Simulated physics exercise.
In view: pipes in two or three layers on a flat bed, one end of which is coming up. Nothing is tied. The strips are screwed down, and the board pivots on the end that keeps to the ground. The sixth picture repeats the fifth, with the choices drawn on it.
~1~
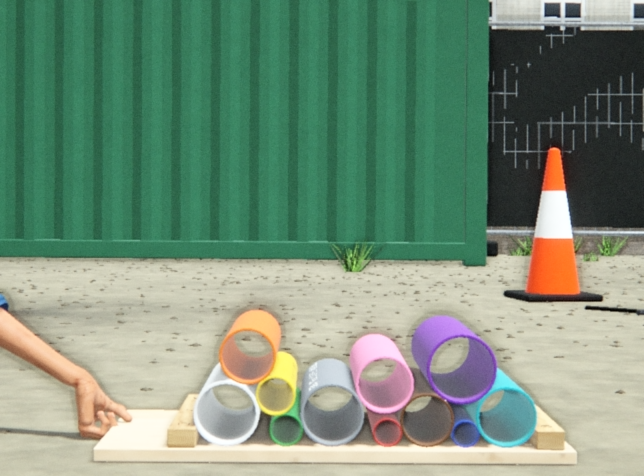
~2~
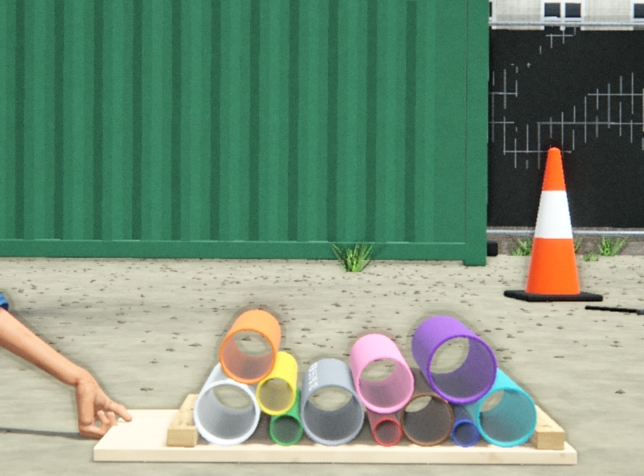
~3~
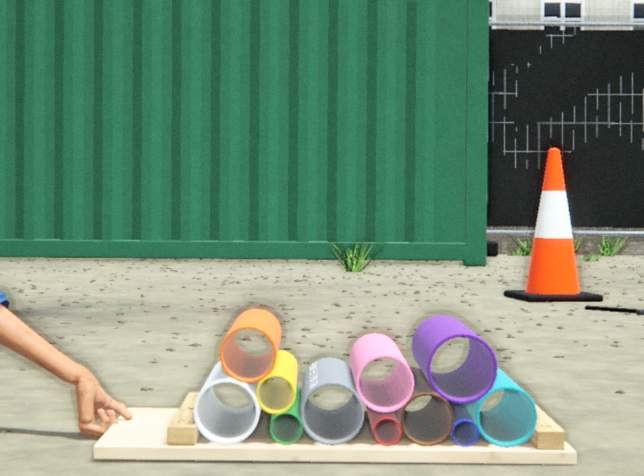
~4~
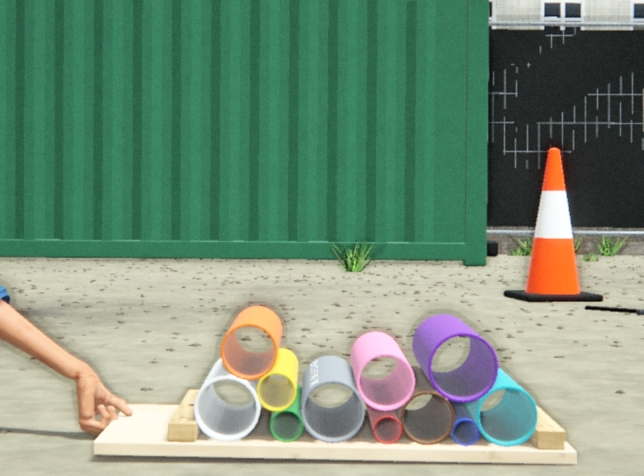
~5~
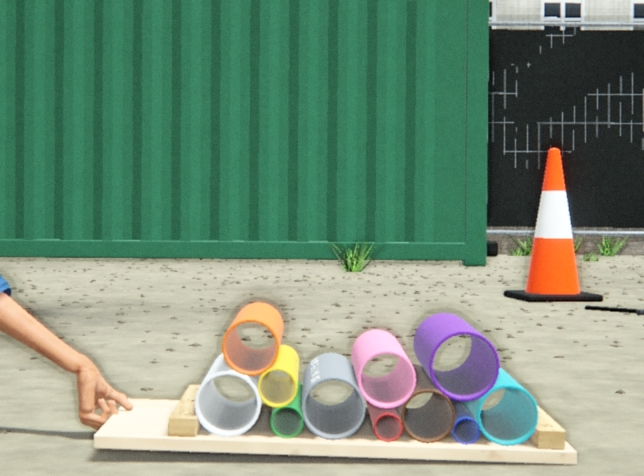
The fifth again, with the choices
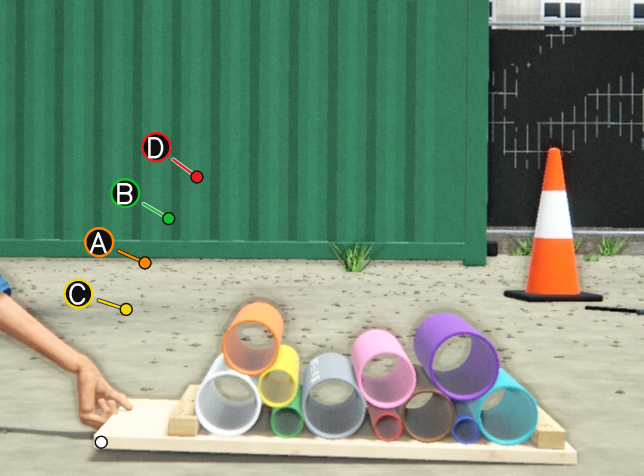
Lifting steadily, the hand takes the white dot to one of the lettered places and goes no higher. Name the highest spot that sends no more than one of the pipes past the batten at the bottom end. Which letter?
Lift it to D and no more.
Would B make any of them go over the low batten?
At B: No.
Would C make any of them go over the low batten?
No.
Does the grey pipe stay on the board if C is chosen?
Yes, with C.
On the marked copy, A at (145, 263); B at (169, 219); C at (126, 309); D at (197, 177); the white dot at (102, 442).
With D. Early on, board at 20°.
Further on, board at 36°.
At the end, board at 36°, none over the low batten.
As for the rest, A none over the low batten; B none over the low batten; C none over the low batten.
